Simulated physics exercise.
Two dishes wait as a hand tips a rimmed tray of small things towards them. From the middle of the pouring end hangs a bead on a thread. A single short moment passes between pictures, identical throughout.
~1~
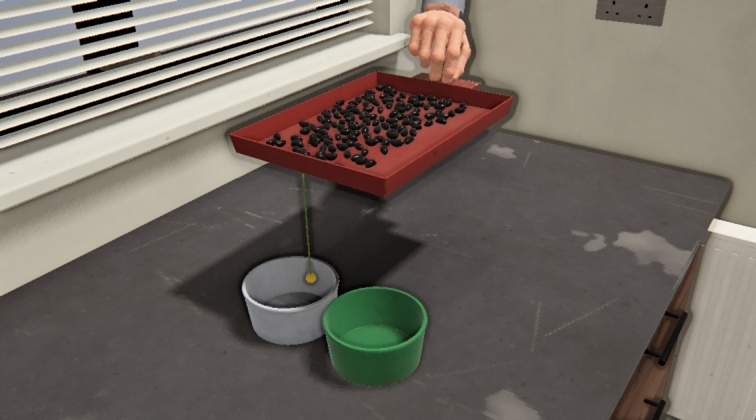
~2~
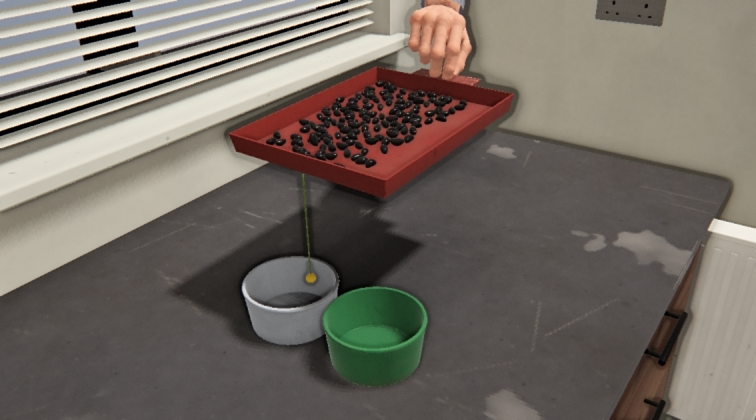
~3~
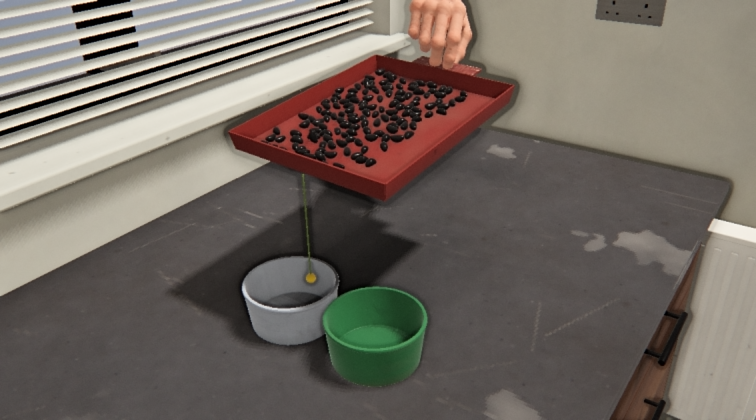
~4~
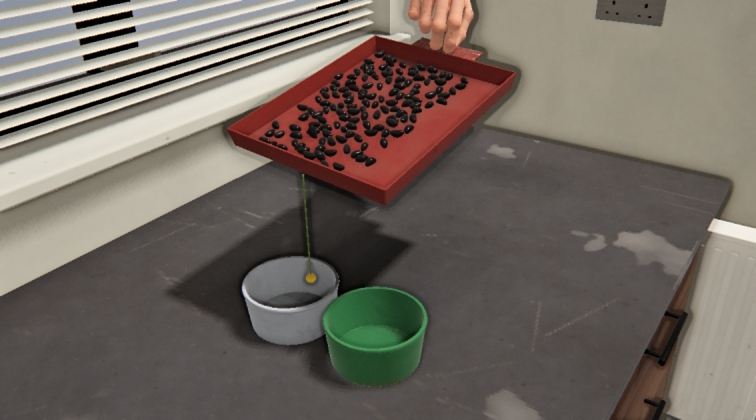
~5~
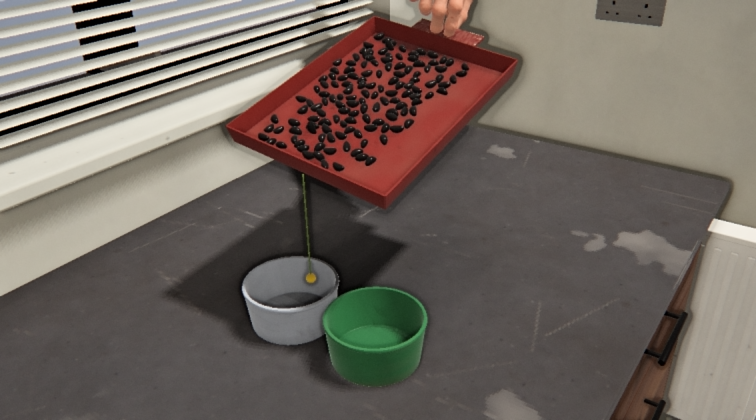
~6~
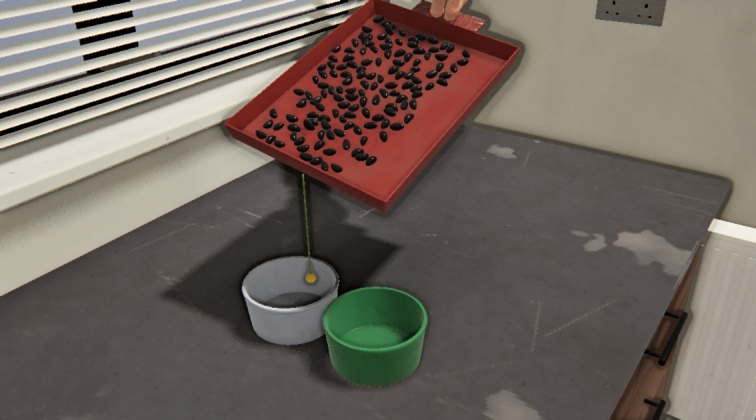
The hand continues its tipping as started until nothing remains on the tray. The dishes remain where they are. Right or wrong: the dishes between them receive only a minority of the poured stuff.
Wrong, they get over half.
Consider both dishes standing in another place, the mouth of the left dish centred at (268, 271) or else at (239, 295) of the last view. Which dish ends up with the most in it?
Result, first place: The righthand one; second place: The righthand one.
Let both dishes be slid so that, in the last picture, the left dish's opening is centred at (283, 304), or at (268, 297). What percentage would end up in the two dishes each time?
70 and 80 %.
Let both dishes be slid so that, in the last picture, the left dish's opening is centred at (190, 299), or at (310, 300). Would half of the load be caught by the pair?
The first place gets a lesser share, the second the greater share.
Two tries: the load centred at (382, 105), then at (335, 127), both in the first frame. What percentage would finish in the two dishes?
Share in order: Roughly 70 %, 80 %.
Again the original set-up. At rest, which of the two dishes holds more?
In the end, the right-side dish gets more.
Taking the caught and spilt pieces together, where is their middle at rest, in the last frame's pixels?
About (373, 358).
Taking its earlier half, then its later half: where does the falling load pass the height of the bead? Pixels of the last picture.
For the early half I get (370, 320), and for the late half (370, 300).
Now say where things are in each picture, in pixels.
The first picture shows corners of the pouring end (234, 134) and (384, 176), level; middle of the load (367, 121), black beans; left dish (260, 320); right dish (345, 360); bead on its thread (311, 278).
The second picture shows corners of the pouring end (234, 133) and (384, 177), level; middle of the load (367, 119).
The third picture shows corners of the pouring end (233, 131) and (384, 181), tipped barely, lowest at the right corner; middle of the load (367, 113).
The fourth picture shows corners of the pouring end (232, 128) and (384, 187), tipped a little, lowest at the right corner; middle of the load (366, 103).
The fifth picture shows corners of the pouring end (231, 125) and (384, 192), tipped clearly, lowest at the right corner; middle of the load (366, 93).
The sixth picture shows corners of the pouring end (230, 123) and (384, 198), tipped clearly, lowest at the right corner; middle of the load (365, 84); left dish (260, 320); right dish (345, 360).
Just after the last frame, tray tipped steeply; every one on the tray.
A moment on, tray tipped past a quarter turn; roughly half on the tray; roughly a third in the right dish; roughly a quarter outside both; just a few in the air.
Further on, tray tipped past a quarter turn; the larger part in the right dish; roughly a quarter outside both.
When it is over, tray tipped past a quarter turn; the larger part in the right dish; not one in the left dish; roughly a quarter outside both.
